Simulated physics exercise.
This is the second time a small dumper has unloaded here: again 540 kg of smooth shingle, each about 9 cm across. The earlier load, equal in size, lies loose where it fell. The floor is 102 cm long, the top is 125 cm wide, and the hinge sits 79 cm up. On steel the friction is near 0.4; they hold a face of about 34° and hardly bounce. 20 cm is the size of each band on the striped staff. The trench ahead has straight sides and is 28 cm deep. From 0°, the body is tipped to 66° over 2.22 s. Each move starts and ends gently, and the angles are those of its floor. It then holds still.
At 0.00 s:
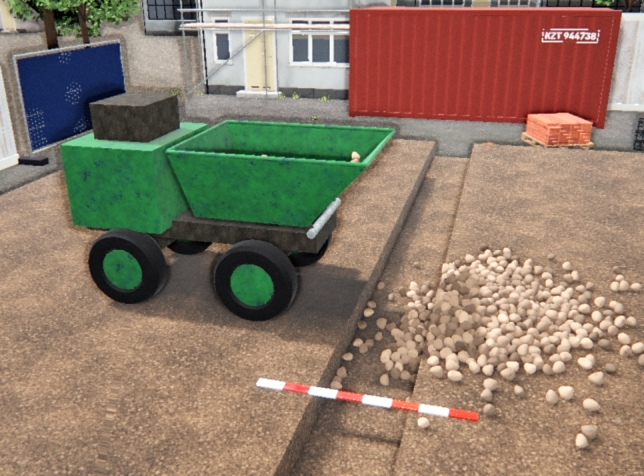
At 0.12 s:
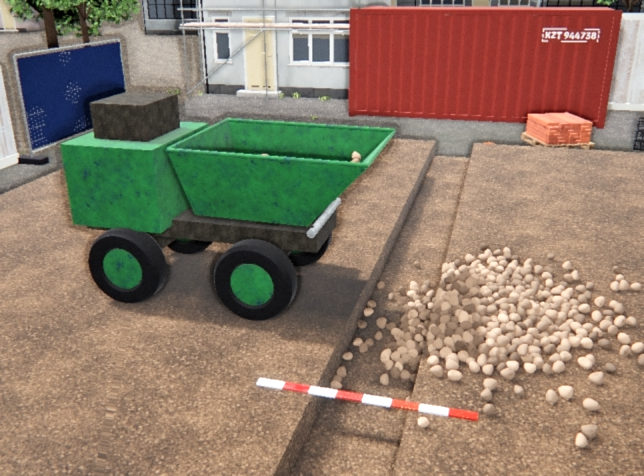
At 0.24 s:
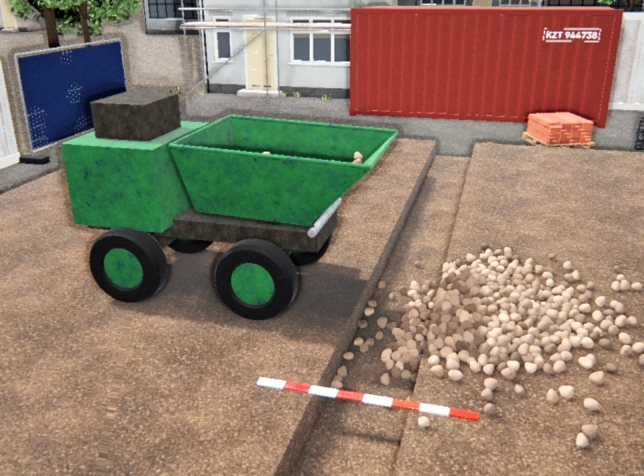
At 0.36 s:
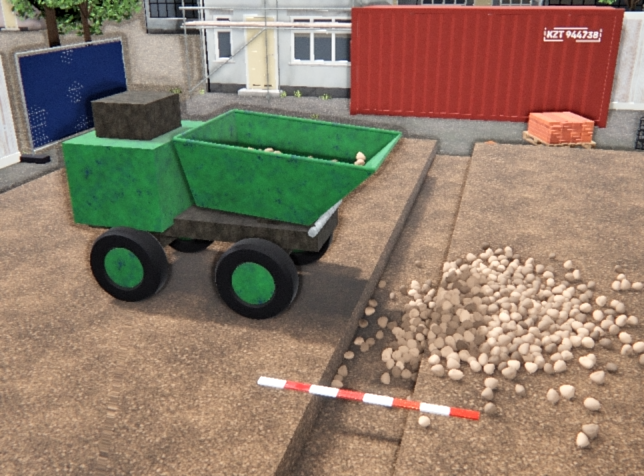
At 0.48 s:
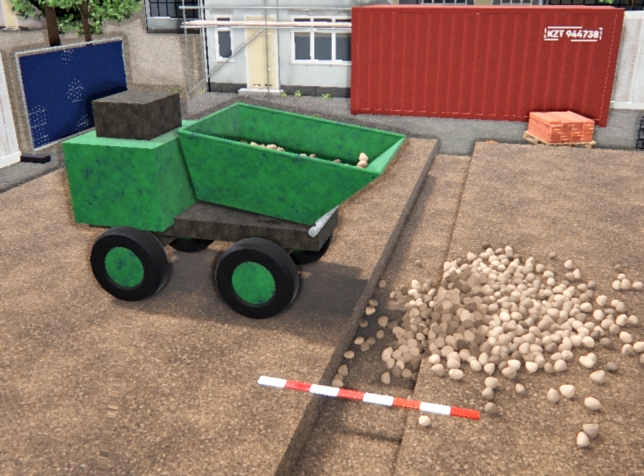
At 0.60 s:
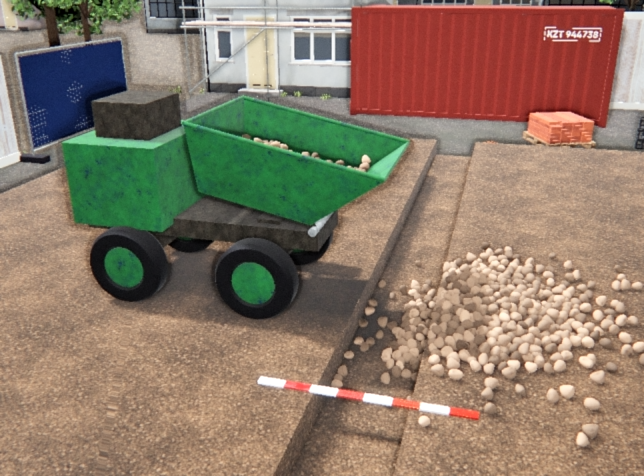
A green dumper with a dark block on top and black tyres stands at the left of a brown dirt yard, seen from slightly above and to one side. Ahead of it run a trench, a red-and-white striped pole and a loose heap of pale stones, with a blue panel, a red container and orange bricks behind. The dumper's open body slowly tilts up at the back and down towards the right, revealing more pale stones inside, while its wheels, the heap and the view stay still.
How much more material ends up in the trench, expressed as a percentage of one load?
About 48 per cent of a load.
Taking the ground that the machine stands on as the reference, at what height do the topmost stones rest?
The top ends up some 38 cm above the ground.
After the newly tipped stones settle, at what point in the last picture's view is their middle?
Centre: Approx. (449, 302).
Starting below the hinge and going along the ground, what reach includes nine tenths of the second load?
Around 170 cm.
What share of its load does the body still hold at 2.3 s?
About 60 percent is still in there.
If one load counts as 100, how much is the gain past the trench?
Some 50 % of one load's worth.
After 1.7 s the floor is at 56°; in per cent of one load, 100 in the body, 14 in the trench, 86 past the trench; the foremost stones are past the picture's edge.
After 2.3 s the floor is at 66°; in per cent of one load, 59 in the body, 21 in the trench, 120 past the trench; the foremost stones are past the picture's edge.
After 2.7 s the floor is at 66°; in per cent of one load, 30 in the body, 29 in the trench, 141 past the trench; the foremost stones are past the picture's edge.
After 5.4 s the floor is at 66°; in per cent of one load, 0 in the body, 63 in the trench, 137 past the trench; the foremost stones are past the picture's edge. Net gain in the trench, 48.
